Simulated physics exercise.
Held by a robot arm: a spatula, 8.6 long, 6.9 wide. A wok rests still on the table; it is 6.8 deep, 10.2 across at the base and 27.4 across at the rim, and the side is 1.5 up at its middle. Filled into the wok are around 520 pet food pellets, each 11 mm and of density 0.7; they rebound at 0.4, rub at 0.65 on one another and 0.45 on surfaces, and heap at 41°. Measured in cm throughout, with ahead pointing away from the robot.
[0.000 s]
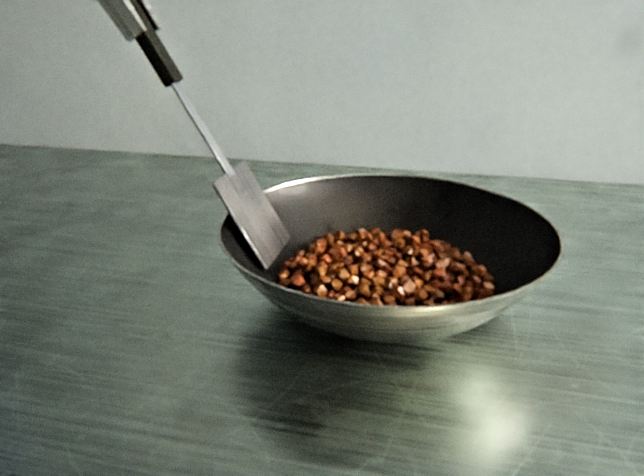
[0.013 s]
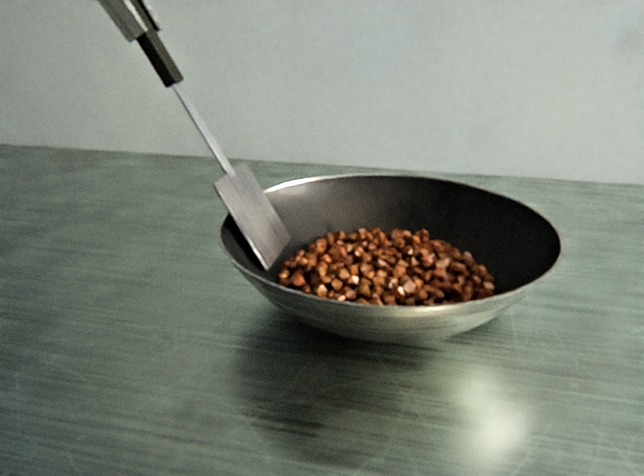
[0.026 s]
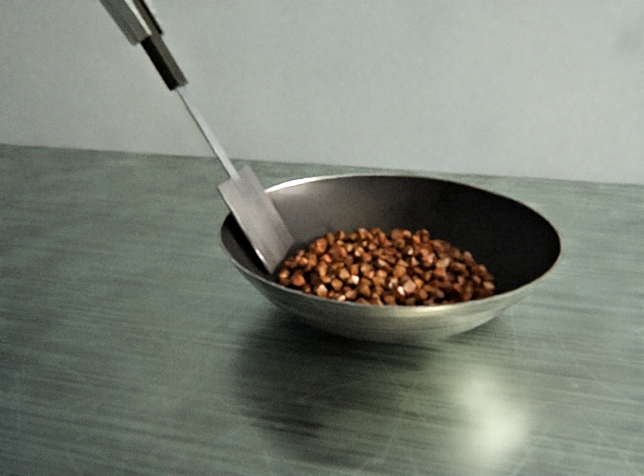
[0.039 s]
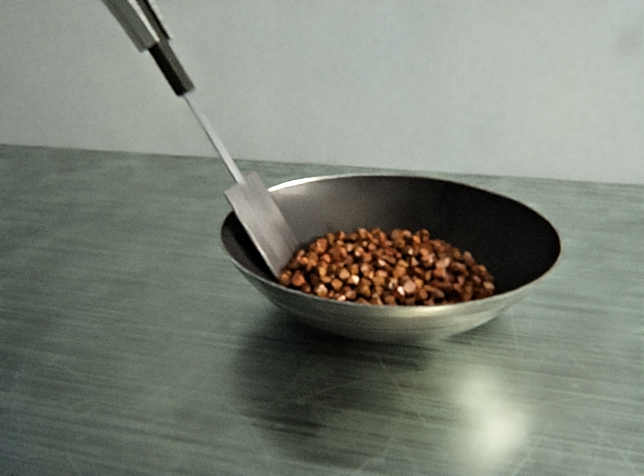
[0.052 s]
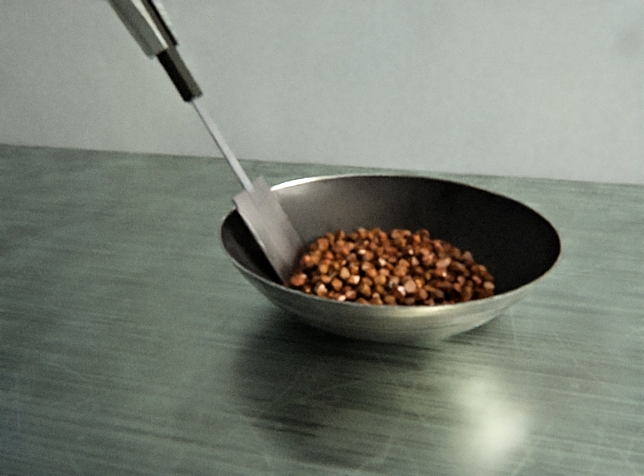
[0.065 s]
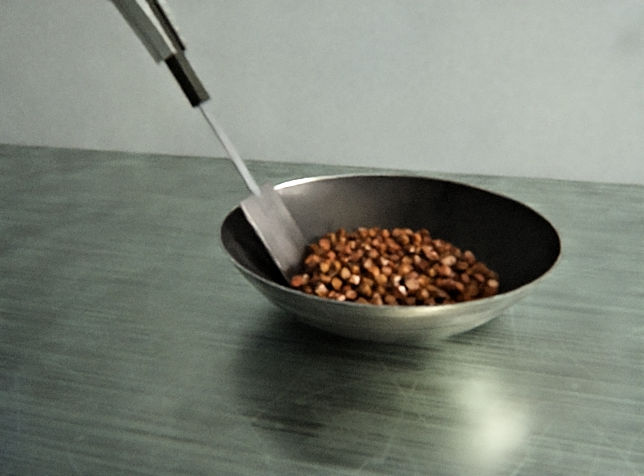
At the start, a spatula held by a robot arm slants down into the left side of a dark wok, beside a heap of reddish-brown pellets. The spatula then slides slightly right and down against the heap, nudging its edge a little, while the wok stays still on the table.
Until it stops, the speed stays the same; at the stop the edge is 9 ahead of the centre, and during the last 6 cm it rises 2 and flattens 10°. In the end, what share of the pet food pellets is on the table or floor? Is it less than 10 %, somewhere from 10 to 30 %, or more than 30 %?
It is from 10 to 30 %.
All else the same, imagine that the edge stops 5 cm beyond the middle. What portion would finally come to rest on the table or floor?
With that change, I'd expect about 0 per cent.
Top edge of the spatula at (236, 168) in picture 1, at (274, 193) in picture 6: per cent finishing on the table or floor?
Roughly 25 percent ends up there.
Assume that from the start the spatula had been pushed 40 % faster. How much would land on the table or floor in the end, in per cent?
I'd expect near 20 per cent.
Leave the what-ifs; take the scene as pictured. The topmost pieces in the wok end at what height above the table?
Close to 8.0 centimetres high.
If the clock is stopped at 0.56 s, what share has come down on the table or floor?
Roughly 15 percent.
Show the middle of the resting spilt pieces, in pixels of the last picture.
I'd point to somewhere close to (611, 316).
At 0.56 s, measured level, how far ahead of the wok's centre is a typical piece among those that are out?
Roughly 18 centimetres ahead.
After 0.18 s, sloping 60°, highest piece 6 above the table; 515 in the wok.
After 0.30 s, sloping 57°, highest piece 8 above the table; 512 in the wok, 3 on the blade or in flight.
After 0.56 s, sloping 50°, highest piece 8 above the table; 437 in the wok, 71 on the table or floor, 7 on the blade or in flight.
After 1.61 s, sloping 50°, highest piece 7 above the table; 437 in the wok, 78 on the table or floor.
At rest, 437 in the wok, 78 on the table or floor. That is 15 % on the table or floor.
